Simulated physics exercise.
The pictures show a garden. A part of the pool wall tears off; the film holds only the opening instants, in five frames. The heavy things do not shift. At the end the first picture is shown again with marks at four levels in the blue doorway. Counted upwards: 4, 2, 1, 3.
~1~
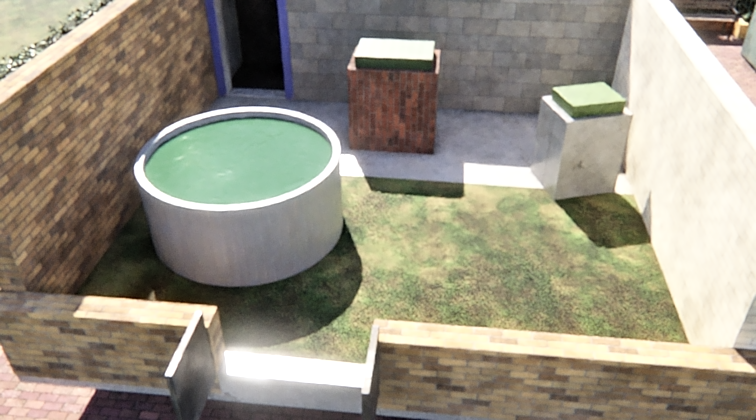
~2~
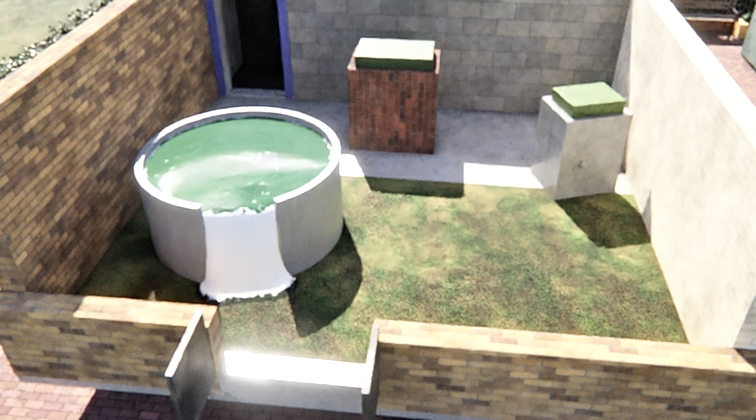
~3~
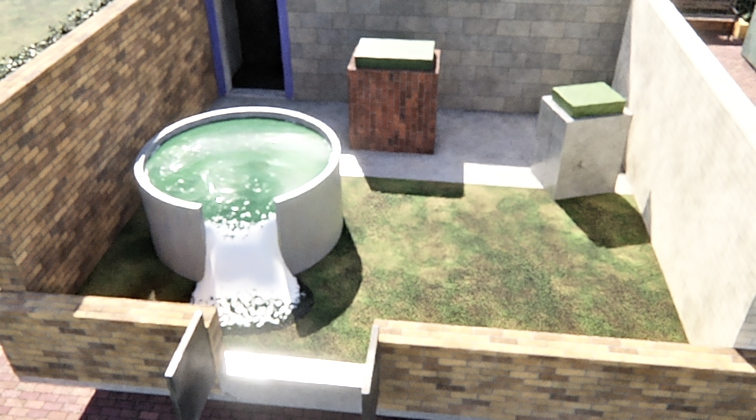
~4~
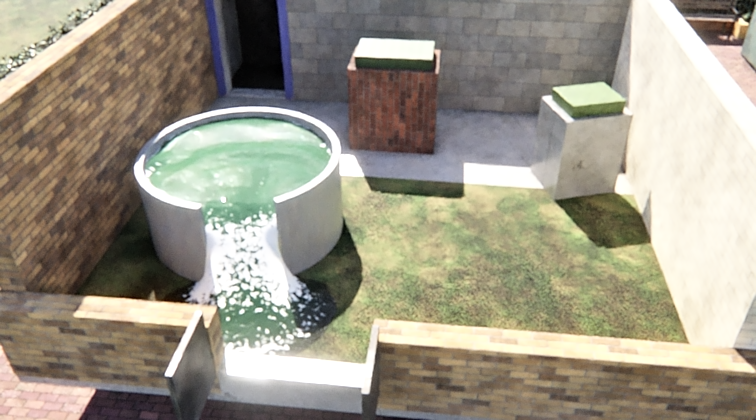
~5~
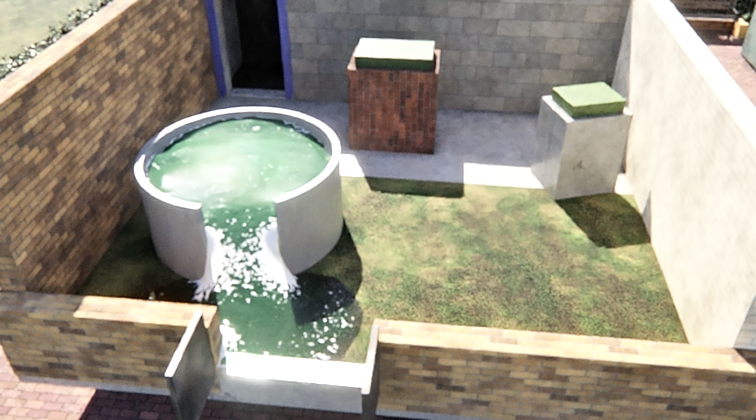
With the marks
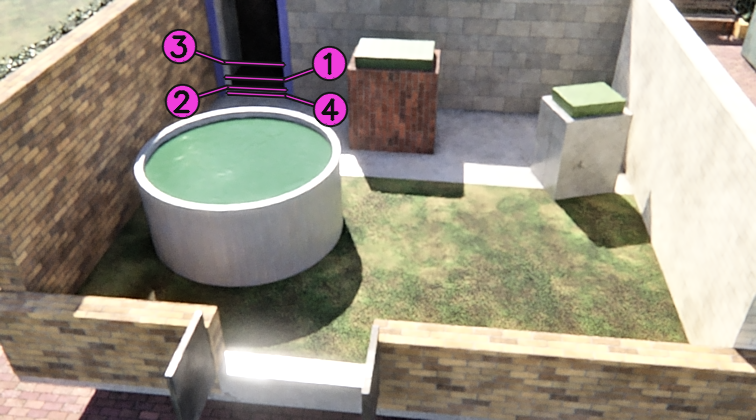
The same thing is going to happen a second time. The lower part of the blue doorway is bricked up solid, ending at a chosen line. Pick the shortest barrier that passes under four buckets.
I would pick mark 4.
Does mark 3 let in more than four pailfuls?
No.
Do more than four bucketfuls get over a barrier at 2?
No, that is safe.
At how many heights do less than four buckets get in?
All of them.
On the marked copy, 1 at (255, 78); 2 at (256, 88); 3 at (253, 63); 4 at (256, 94); from the bottom up 4, 2, 1, 3.
Choosing 1, nothing gets over.
Choosing 2, nothing gets over.
Choosing 3, nothing gets over.
Choosing 4, a splash gets over, under a bucket.
